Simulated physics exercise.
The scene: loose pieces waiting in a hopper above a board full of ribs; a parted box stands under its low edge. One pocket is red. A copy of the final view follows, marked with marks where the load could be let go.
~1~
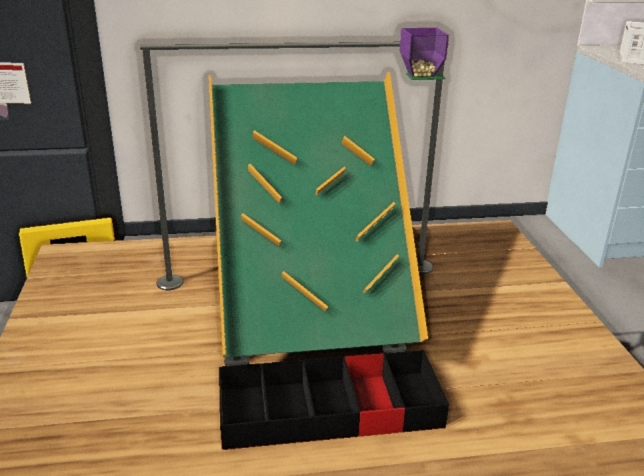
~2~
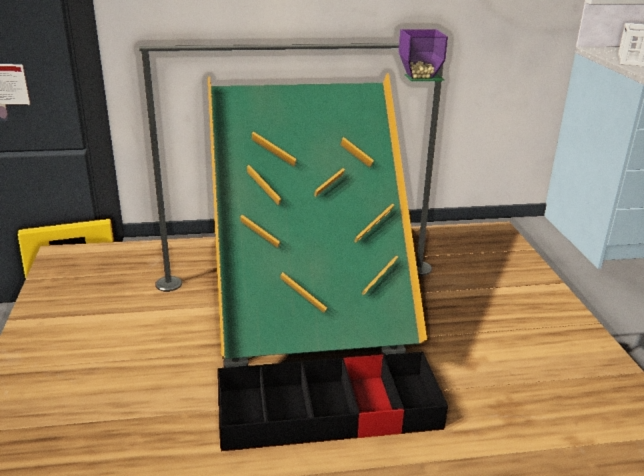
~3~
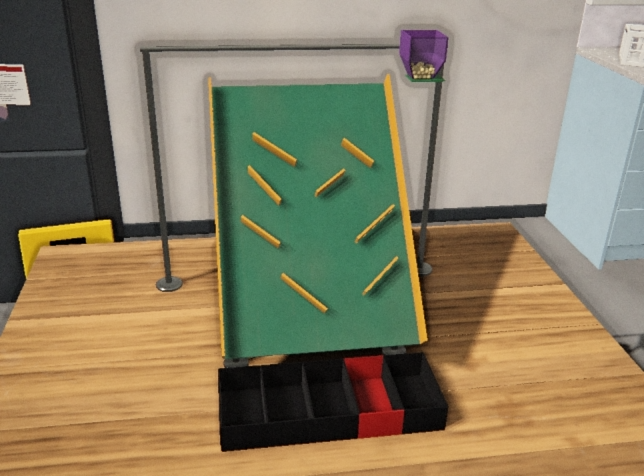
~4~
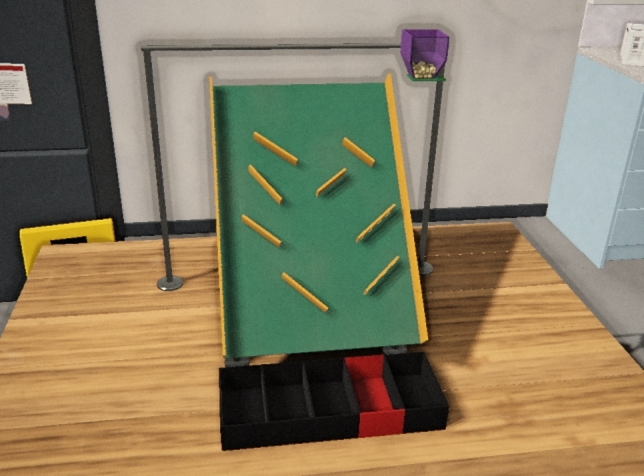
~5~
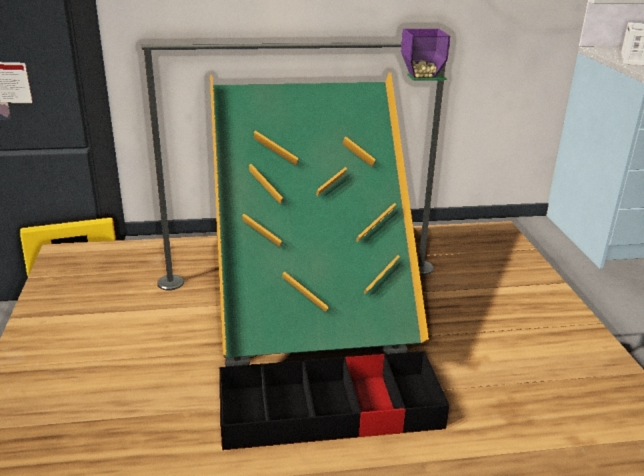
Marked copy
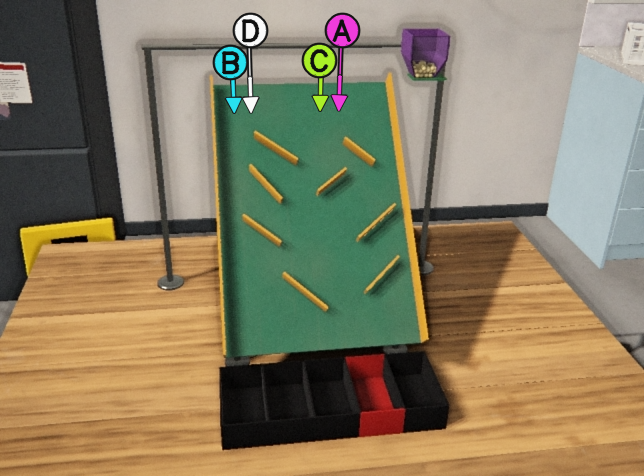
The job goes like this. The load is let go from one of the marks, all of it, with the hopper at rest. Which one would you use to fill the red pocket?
Mark C.
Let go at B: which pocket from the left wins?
It is the first one.
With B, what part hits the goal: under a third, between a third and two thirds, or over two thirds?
It is under a third.
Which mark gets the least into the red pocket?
Here it is mark B.
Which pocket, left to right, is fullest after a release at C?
The fourth from the left.
On the marked copy, mark A meets the board at (339, 104); mark B meets the board at (234, 107); mark C meets the board at (320, 105); mark D meets the board at (250, 107).
If A is chosen, roughly half in the red pocket, roughly half in other pockets.
If B is chosen, roughly a quarter in the red pocket, the larger part in other pockets.
If C is chosen, roughly two thirds in the red pocket, roughly a third in other pockets.
If D is chosen, roughly half in the red pocket, roughly half in other pockets.
